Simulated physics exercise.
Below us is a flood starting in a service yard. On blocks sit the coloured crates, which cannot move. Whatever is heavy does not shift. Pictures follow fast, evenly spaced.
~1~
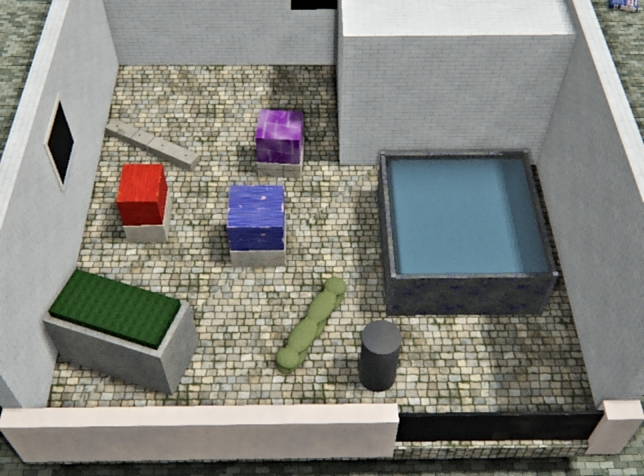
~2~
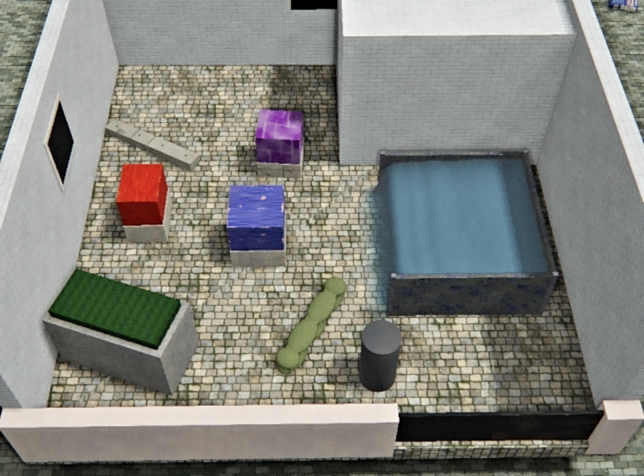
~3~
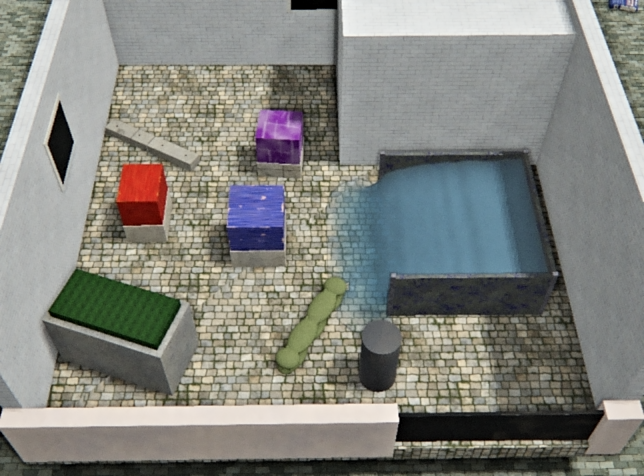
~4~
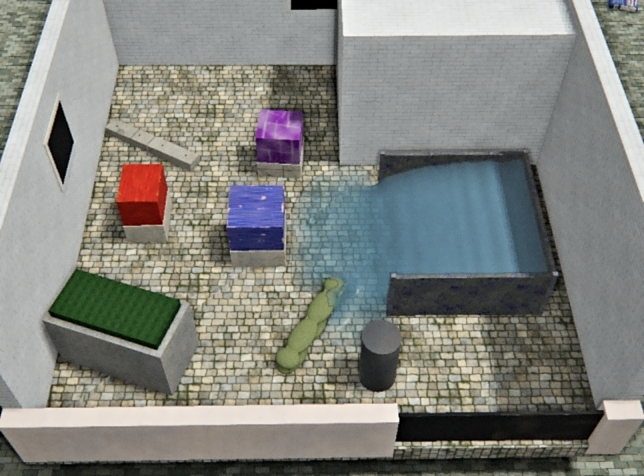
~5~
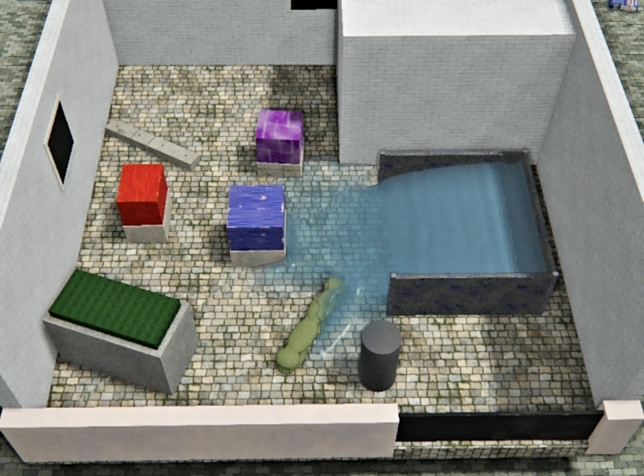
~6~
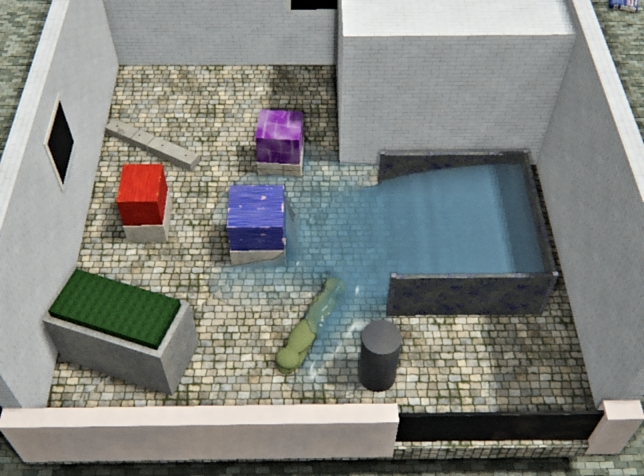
A tank of water opens on its left side and floods across the yard around the blue crate.
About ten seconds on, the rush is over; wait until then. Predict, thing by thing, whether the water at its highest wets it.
In order: Purple crate: Wet. Blue crate: Wet. Red crate: Dry.
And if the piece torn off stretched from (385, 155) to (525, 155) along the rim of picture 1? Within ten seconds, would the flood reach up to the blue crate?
The blue crate stays clear.
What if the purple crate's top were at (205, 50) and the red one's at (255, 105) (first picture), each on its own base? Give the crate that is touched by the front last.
That should be the purple-painted one.
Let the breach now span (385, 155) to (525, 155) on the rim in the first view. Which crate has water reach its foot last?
It's the red-painted one.
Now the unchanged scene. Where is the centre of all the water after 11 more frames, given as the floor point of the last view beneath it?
Near (324, 257).
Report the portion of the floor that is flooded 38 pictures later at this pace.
About 95 percent.
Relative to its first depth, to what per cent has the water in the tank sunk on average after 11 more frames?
About 30 per cent.
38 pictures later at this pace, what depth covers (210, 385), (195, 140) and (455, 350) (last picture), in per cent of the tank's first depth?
Taking the places in turn, I get roughly 18, 14 and 2 percent.
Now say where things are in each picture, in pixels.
The tank at (463, 214) is whole and still, in the first frame.
The front is at a hidden place, out from the gap at (387, 240), in the second frame.
Water pours out at (387, 241) and has run to (356, 326), in the third frame.
The front is at (326, 337), out from the gap at (387, 242), in the fourth frame.
Water pours out at (386, 242) and has run to (309, 360), in the fifth frame.
Water pours out at (386, 243) and has run to (220, 208), in the sixth frame.
A moment on, water covers 45 % of the floor; the purple crate water round its plinth, the blue crate water round its plinth, the red crate water round its plinth.
Next, water covers 70 % of the floor; the purple crate water round its plinth, the blue crate water round its plinth, the red crate water round its plinth.
Then, water covers 90 % of the floor; the purple crate water round its plinth, the blue crate water round its plinth, the red crate water round its plinth.
Later, water covers 95 % of the floor; the purple crate water round its plinth, the blue crate water round its plinth, the red crate water round its plinth.
In the end, water covers 95 % of the floor; the purple crate was topped, the blue crate was topped, the red crate stayed above the water.
